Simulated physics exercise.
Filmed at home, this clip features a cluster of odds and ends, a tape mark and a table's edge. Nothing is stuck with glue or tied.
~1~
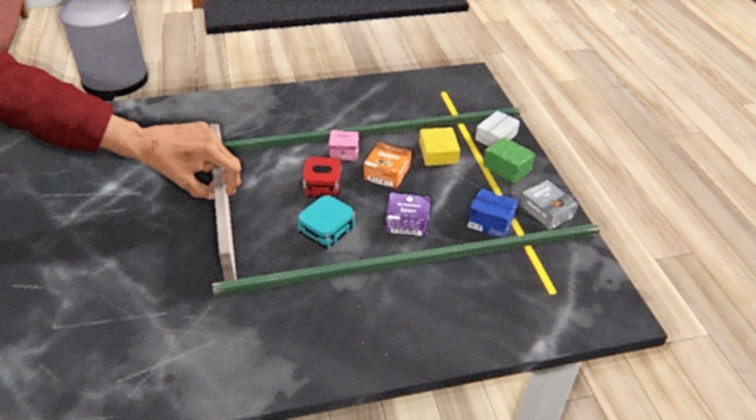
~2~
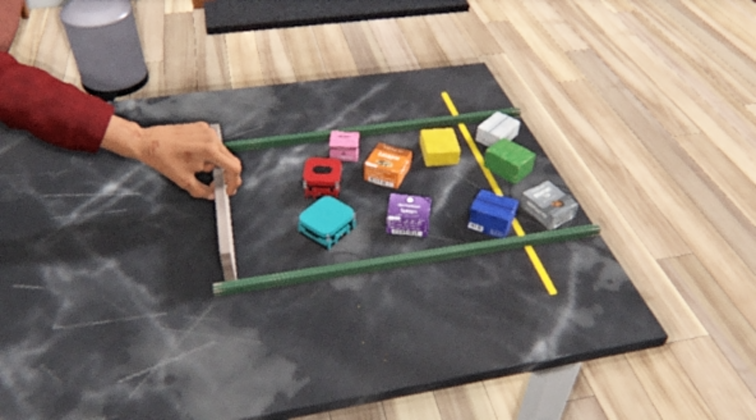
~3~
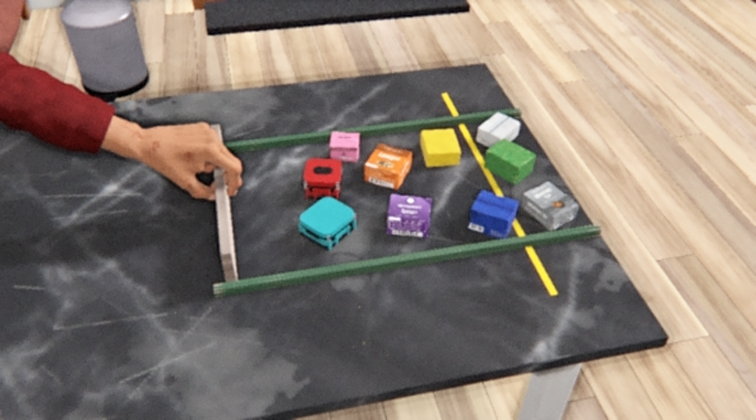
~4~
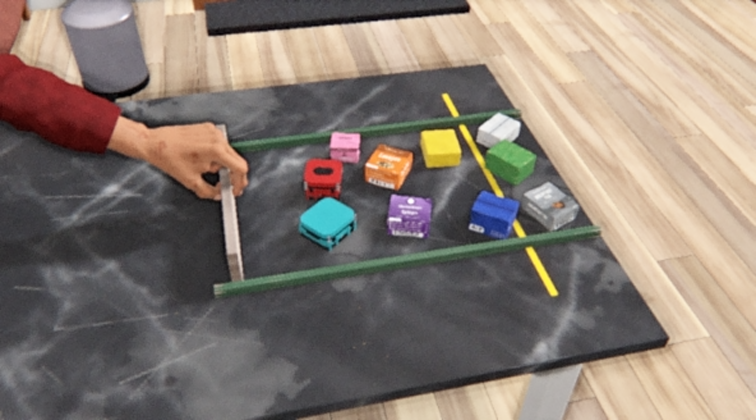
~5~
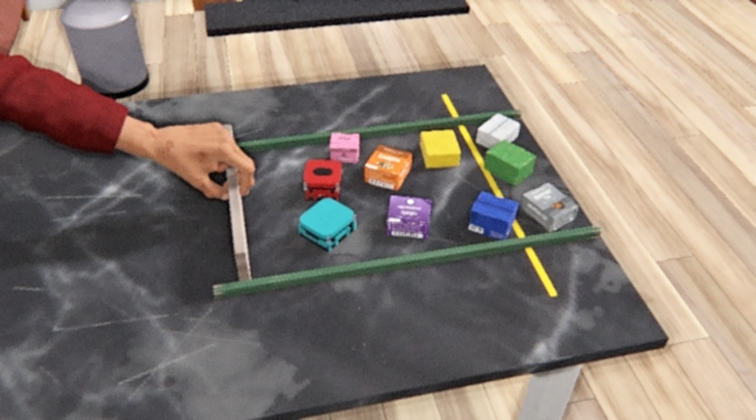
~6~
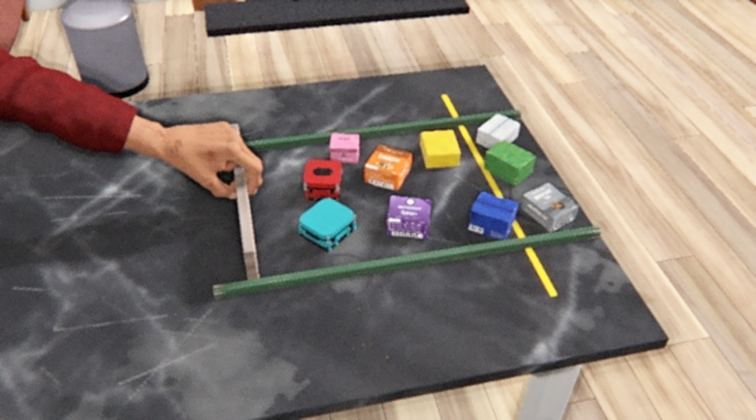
On a dark marble-look tabletop, a hand slides an upright board slightly right between green rails toward small, motionless colourful boxes.
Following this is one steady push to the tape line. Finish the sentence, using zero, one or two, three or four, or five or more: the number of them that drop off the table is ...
The number that drop off the table is three or four.
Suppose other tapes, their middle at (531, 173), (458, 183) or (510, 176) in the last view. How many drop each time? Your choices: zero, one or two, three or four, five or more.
So, for the three spots in the order asked, I'd go with five or over, either one or two and 5 or more.
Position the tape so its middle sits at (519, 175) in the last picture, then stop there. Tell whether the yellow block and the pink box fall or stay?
Yellow block: Over the edge. Pink box: Still there.
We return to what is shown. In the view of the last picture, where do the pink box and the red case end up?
(481, 130) and (500, 156).
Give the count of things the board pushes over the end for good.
The exact number is 4.
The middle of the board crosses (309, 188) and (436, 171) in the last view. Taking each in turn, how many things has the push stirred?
Respectively 2 and 9.
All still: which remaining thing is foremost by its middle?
Purple box.
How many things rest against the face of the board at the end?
The number is 3.
Soon after, none off yet; grey box at rest near (549, 207); white box at rest near (498, 133); green block at rest near (509, 163).
Then, none off yet; grey box moving near (553, 205); white box at rest near (498, 133); green block at rest near (509, 163).
Further on, one off so far; grey box on its side near (599, 225); white box moved about its own width near (535, 121); green block moving near (516, 164).
At rest, the number that fall off is three or four; fallen, yellow block, blue box, white box and grey box.
